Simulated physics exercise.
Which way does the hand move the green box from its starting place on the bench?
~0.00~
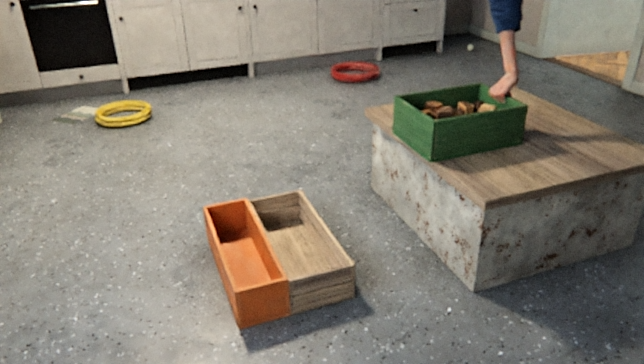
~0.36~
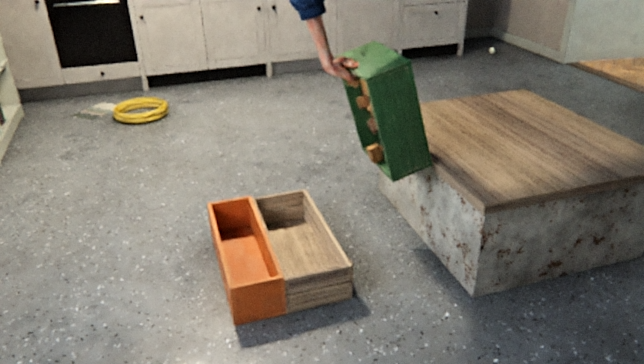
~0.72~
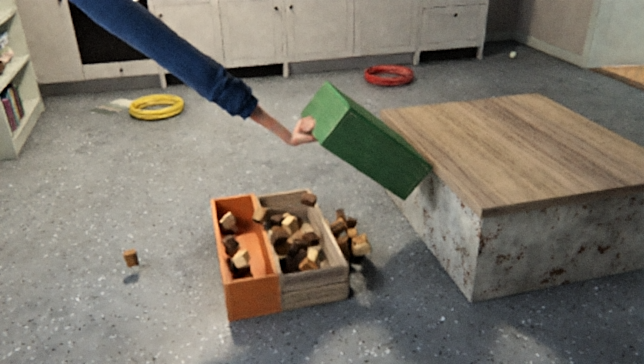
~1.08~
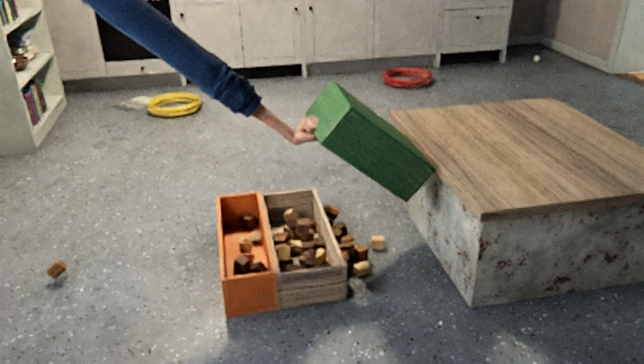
The hand moves the green box to the left, off the bench and toward the containers on the floor.
